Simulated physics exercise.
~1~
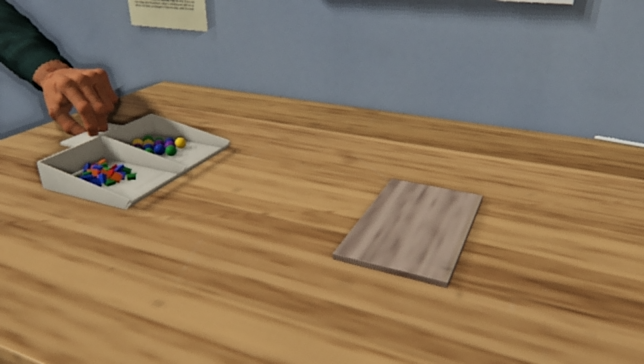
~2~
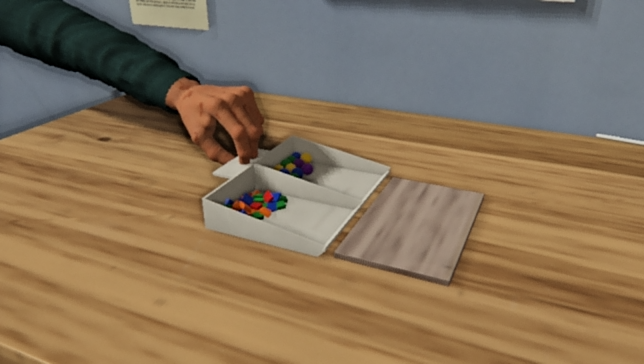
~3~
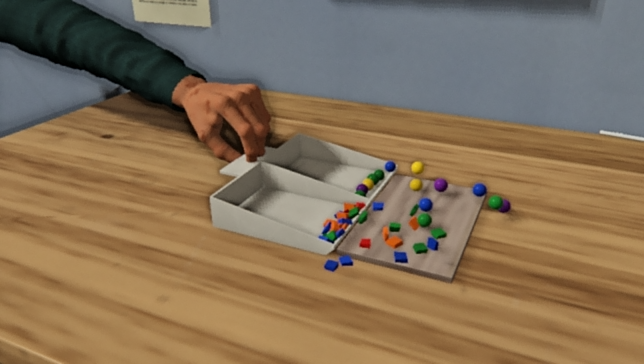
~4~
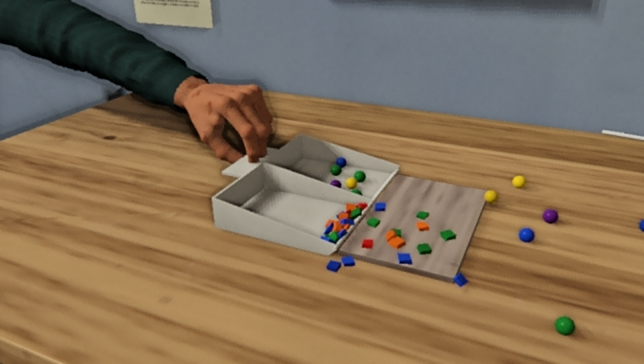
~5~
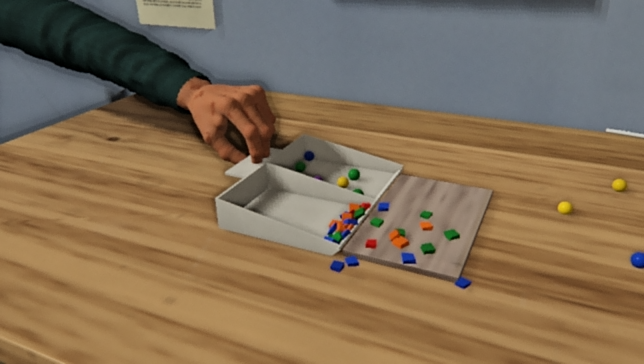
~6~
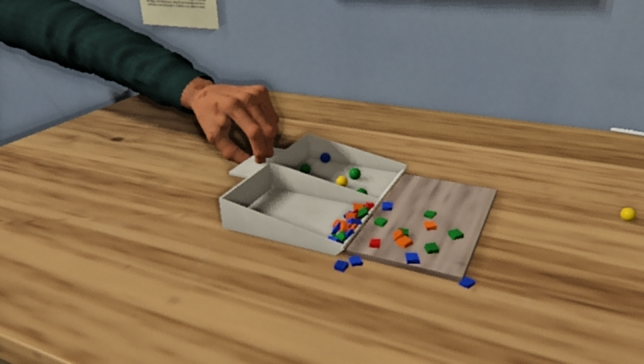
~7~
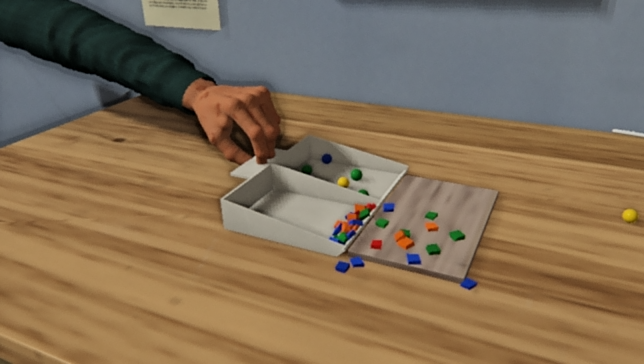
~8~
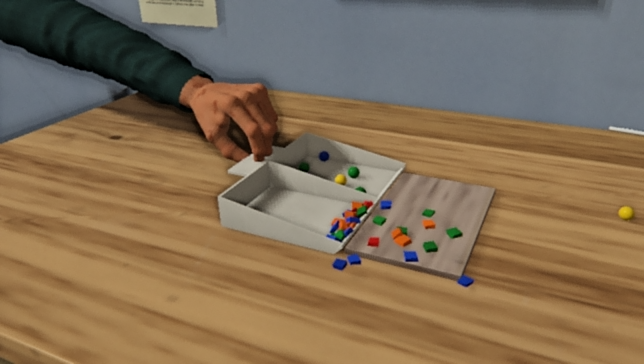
To begin with, a hand in a dark green sleeve holds a shallow white tray with two compartments, small colourful square pieces in the near one and round beads in the far one. The hand slides the tray right across a wooden table until it stops against a flat greyish board. Both lots shift forward, and some spill over the low front edge. The squares scatter over the board and beside it, while several beads roll away to the right. Finally, the tray rests at the board with pieces still in both compartments, and one yellow bead sits far right.
